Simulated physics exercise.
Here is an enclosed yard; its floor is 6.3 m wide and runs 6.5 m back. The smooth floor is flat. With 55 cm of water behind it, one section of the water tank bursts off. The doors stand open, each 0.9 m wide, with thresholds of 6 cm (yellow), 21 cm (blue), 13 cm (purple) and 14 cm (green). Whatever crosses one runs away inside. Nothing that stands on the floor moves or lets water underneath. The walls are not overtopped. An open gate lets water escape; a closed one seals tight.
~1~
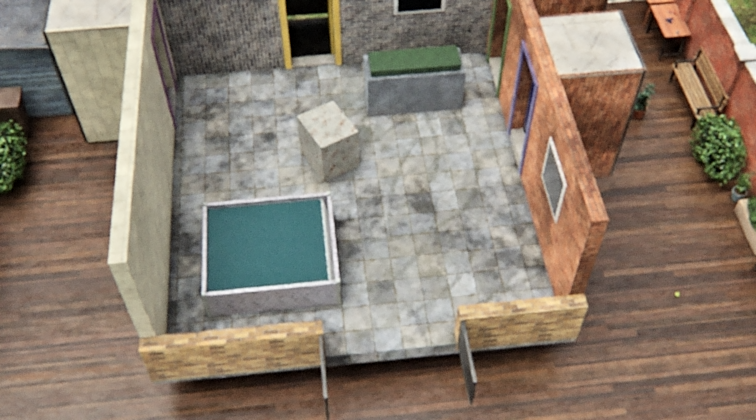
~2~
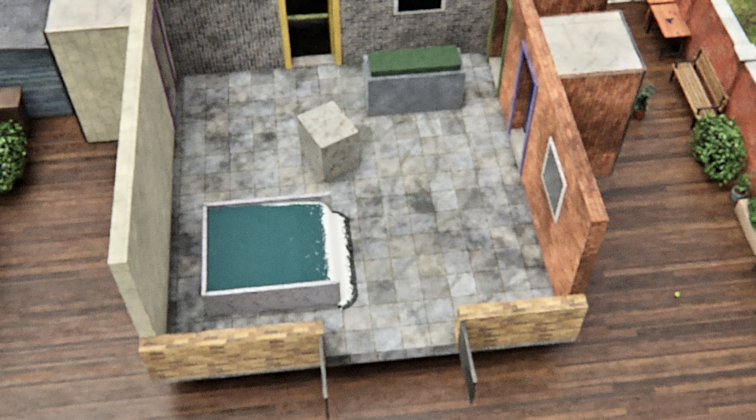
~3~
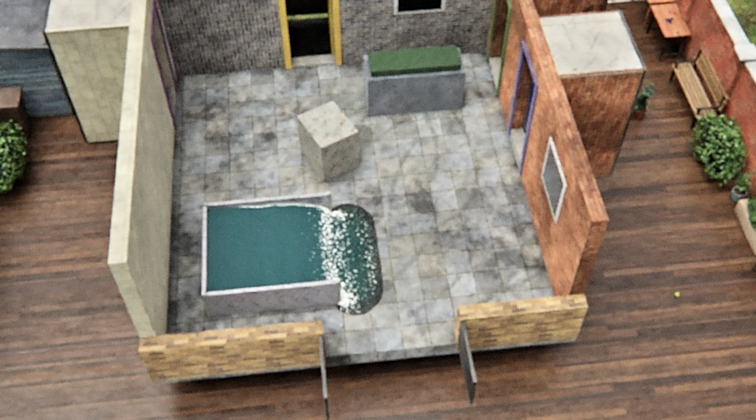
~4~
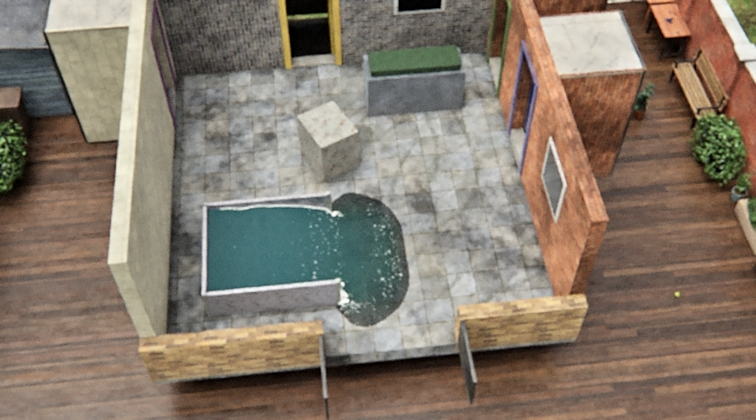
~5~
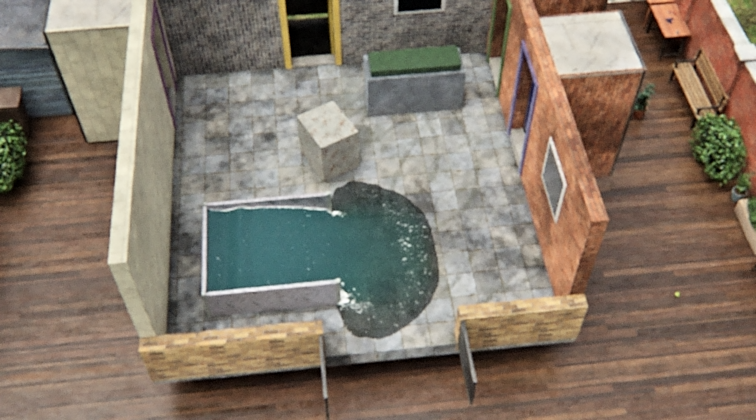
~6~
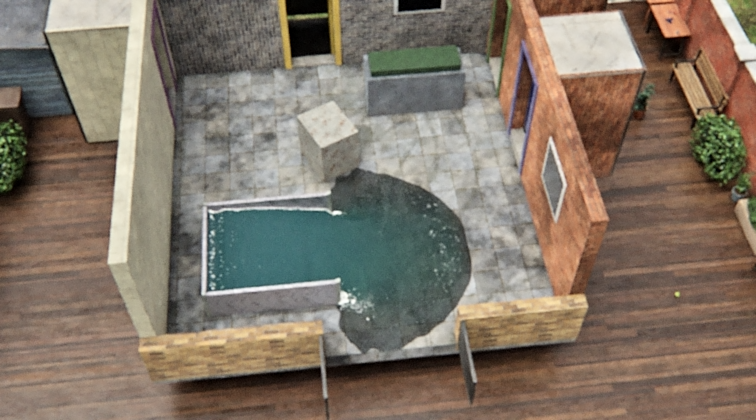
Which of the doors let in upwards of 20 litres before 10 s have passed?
The water let in: At the yellow door it stays under the limit; at the blue door it keeps below the limit; at the purple door it does not reach the limit; at the green door it keeps below the limit.
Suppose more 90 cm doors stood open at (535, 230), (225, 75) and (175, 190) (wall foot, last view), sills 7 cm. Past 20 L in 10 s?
In turn: Over, not over, below.
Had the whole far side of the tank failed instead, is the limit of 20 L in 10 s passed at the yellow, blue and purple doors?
Then: Yellow over, blue not over, purple over.
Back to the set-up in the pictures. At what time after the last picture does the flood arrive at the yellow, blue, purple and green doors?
Arrival: Yellow 4.0 s, blue 1.1 s, purple 7.0 s, green 2.0 s.
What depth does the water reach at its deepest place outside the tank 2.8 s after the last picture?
About 21 cm.
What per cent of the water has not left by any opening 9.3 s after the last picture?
Some 82 per cent remains.
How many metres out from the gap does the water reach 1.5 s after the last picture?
About 4.6 m.
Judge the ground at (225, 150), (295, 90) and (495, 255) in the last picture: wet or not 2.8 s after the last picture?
In turn: Dry, dry, wet.
Then, 0.7 s after the last picture water covers 35 % of the floor and is deepest (25 cm) near (536, 239); yellow door not reached, blue door not reached, purple door not reached, green door not reached.
Then, 1.5 s after the last picture water covers 40 % of the floor and is deepest (34 cm) near (535, 312); yellow door not reached, blue door 17 cm at the sill, 0 L in, purple door not reached, green door not reached.
Then, 2.8 s after the last picture water covers 45 % of the floor and is deepest (21 cm) near (559, 319); yellow door not reached, blue door 14 cm at the sill, 0 L in, purple door not reached, green door 9 cm at the sill, 0 L in.
Then, 5.3 s after the last picture water covers 60 % of the floor and is deepest (16 cm) near (486, 57); yellow door 2 cm at the sill, 0 L in, blue door 7 cm at the sill, 0 L in, purple door not reached, green door 12 cm at the sill, 3 L in.
Then, 9.3 s after the last picture water covers 85 % of the floor and is deepest (11 cm) near (186, 87); yellow door 4 cm at the sill, 0 L in, blue door 7 cm at the sill, 0 L in, purple door 10 cm at the sill, 0 L in, green door 7 cm at the sill, 3 L in.
